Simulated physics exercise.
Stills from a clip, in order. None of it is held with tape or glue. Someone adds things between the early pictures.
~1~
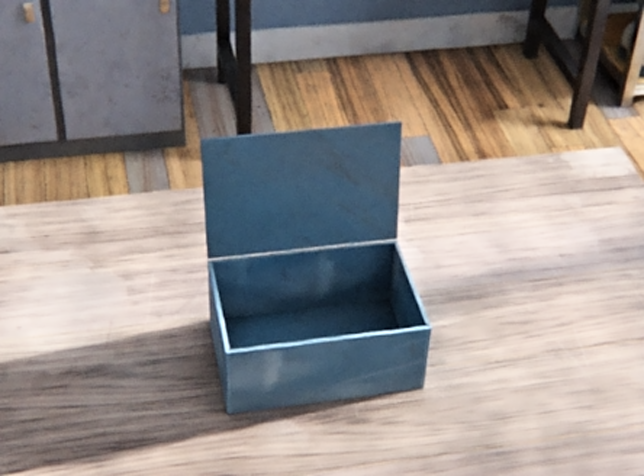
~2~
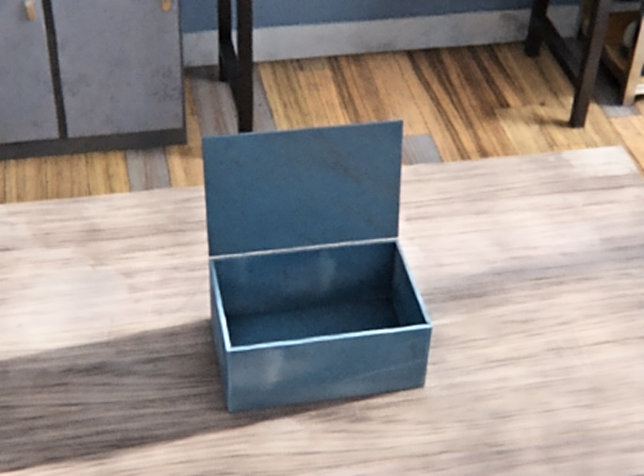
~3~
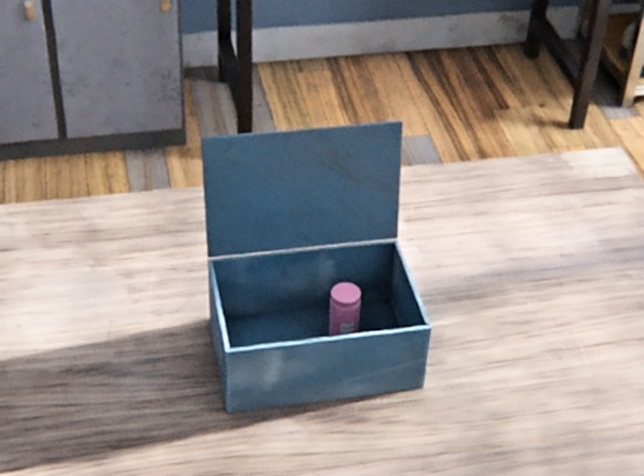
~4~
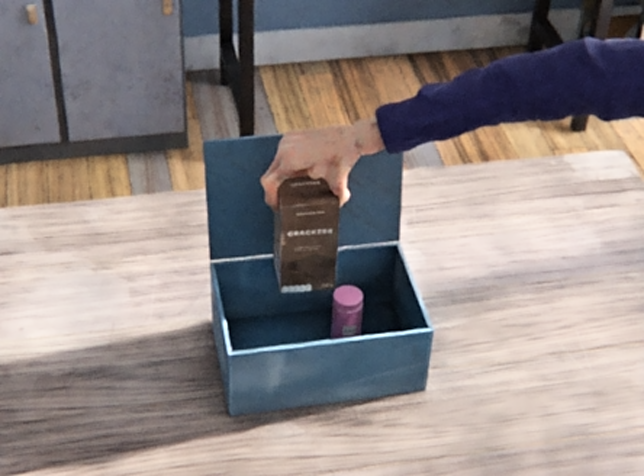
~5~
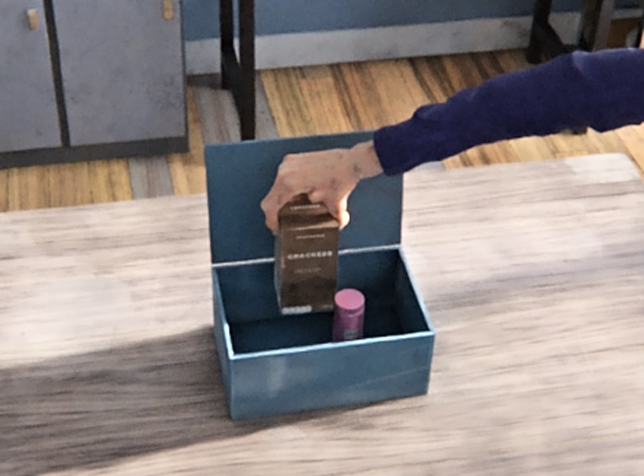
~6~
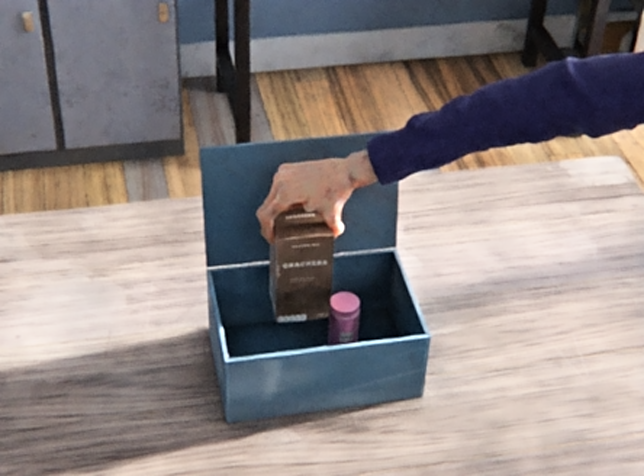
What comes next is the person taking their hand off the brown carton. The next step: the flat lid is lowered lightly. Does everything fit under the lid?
Lid does not seat.
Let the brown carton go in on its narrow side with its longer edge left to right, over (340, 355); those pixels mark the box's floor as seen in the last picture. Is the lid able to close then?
Then the lid comes down fully.
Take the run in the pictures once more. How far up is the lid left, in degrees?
Measured angle - around 50°.
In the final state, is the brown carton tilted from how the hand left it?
Observation: It keeps the set orientation.
Then, 0.20 s past the last view, brown carton displaced about its own width near (299, 312).
Then, 1.00 s past the last view, lid starting down; brown carton displaced about its own width near (299, 310).
Then, 1.30 s past the last view, lid 75° above the rim; brown carton displaced about its own width near (299, 310).
Then, 1.60 s past the last view, lid 57° above the rim; brown carton displaced about its own width near (299, 310).
Finally, lid 50° above the rim; moved from the start, brown carton; pink shaker still in place. Final places as the last picture's camera would see them, brown carton near (299, 310).
